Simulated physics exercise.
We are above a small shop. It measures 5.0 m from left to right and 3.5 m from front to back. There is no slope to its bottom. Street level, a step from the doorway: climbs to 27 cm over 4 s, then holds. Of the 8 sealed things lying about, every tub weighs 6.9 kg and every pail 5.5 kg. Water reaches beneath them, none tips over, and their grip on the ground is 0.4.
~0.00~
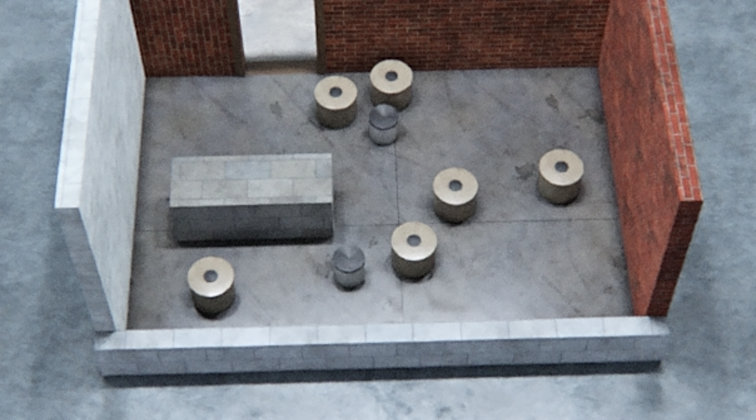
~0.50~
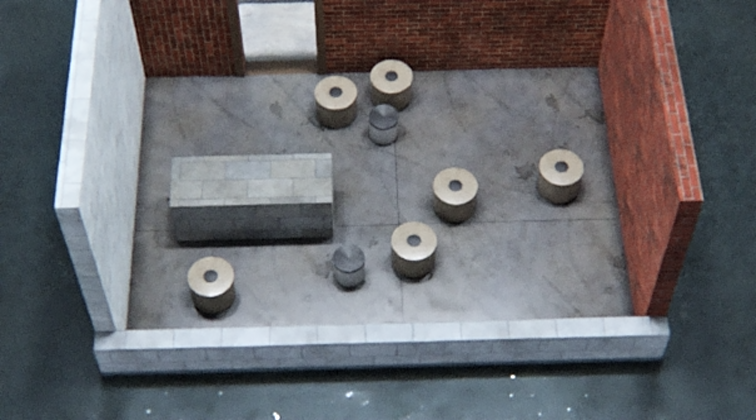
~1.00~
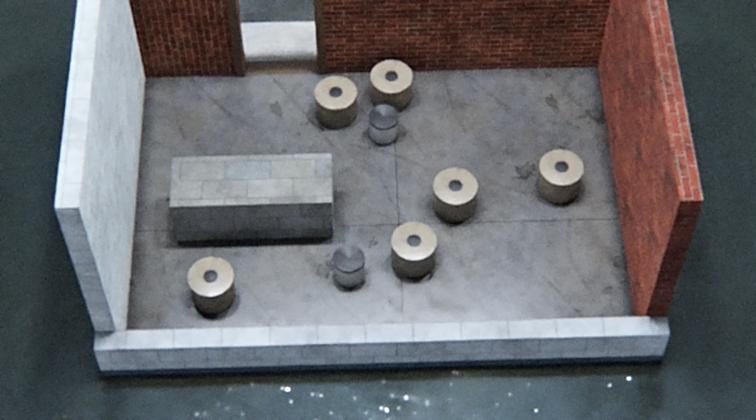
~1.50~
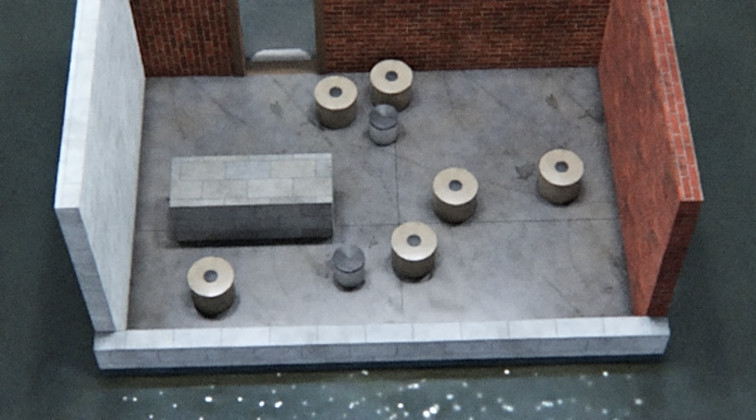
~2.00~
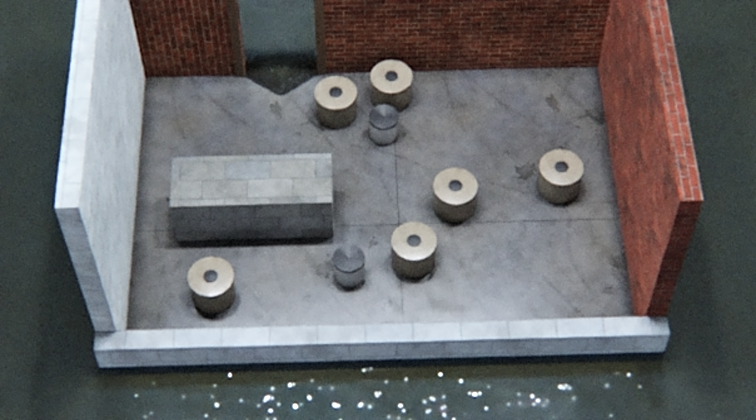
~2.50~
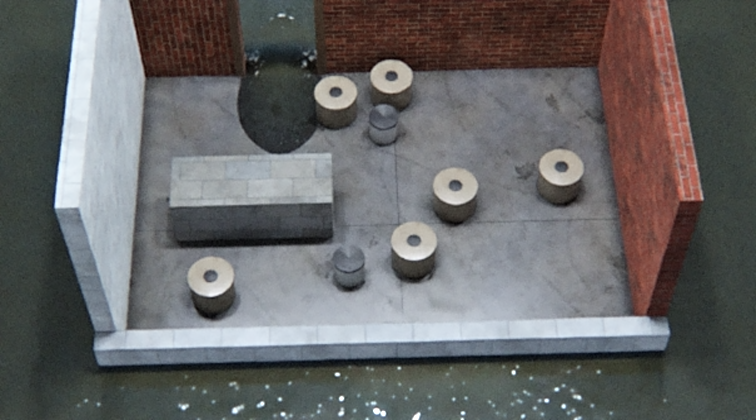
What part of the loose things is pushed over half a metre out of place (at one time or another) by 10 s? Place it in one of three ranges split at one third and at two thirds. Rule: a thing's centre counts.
Range: The middle, one to two thirds.
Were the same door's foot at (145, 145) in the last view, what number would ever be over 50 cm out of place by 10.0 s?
That would give 4.
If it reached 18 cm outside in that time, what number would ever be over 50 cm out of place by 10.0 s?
Under that setup the answer is 1.
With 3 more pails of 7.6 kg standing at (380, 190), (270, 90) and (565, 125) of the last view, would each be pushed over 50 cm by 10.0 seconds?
One by one, in that order: Above it, above it, below it.
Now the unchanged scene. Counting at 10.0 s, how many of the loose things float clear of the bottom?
By my count, 4.
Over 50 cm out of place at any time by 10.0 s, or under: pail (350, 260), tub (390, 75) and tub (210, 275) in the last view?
First not as far, then not as far, then not as far.
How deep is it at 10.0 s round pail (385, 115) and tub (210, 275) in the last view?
Some 4 cm at the first, some 4 cm at the second.
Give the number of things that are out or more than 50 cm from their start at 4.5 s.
0.
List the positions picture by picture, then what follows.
The first picture shows a tub at (456, 186), on the bottom; a pail at (384, 117), on the bottom; water covers 0.0 m2; 0 of 8 have shifted.
The second picture shows a tub at (456, 186), on the bottom; a pail at (384, 117), on the bottom; water covers 0.0 m2; 0 of 8 have shifted.
The third picture shows a tub at (456, 186), on the bottom; a pail at (384, 117) rests on the ground; water covers 0.0 m2; 0 of 8 have shifted.
The fourth picture shows a tub at (456, 186), on the bottom; a pail at (384, 117) rests on the ground; 0.0 m2 under water; 0 of 8 have shifted.
The fifth picture shows a tub at (456, 186), on the bottom; a pail at (384, 117) rests on the ground; water covers 0.1 m2; 0 of 8 have shifted.
The sixth picture shows a tub at (456, 186), on the bottom; a pail at (384, 117) rests on the ground; water covers 0.8 m2; 0 of 8 have shifted.
After 3.5 s 0 of 8 are over 50 cm from their spots; 0 afloat.
After 4.5 s 0 of 8 are over 50 cm from their spots; 0 afloat.
After 7.0 s 3 of 8 are over 50 cm from their spots; 0 afloat.
After 10.0 s 4 of 8 are over 50 cm from their spots, and 4 have been at some point; 4 afloat.
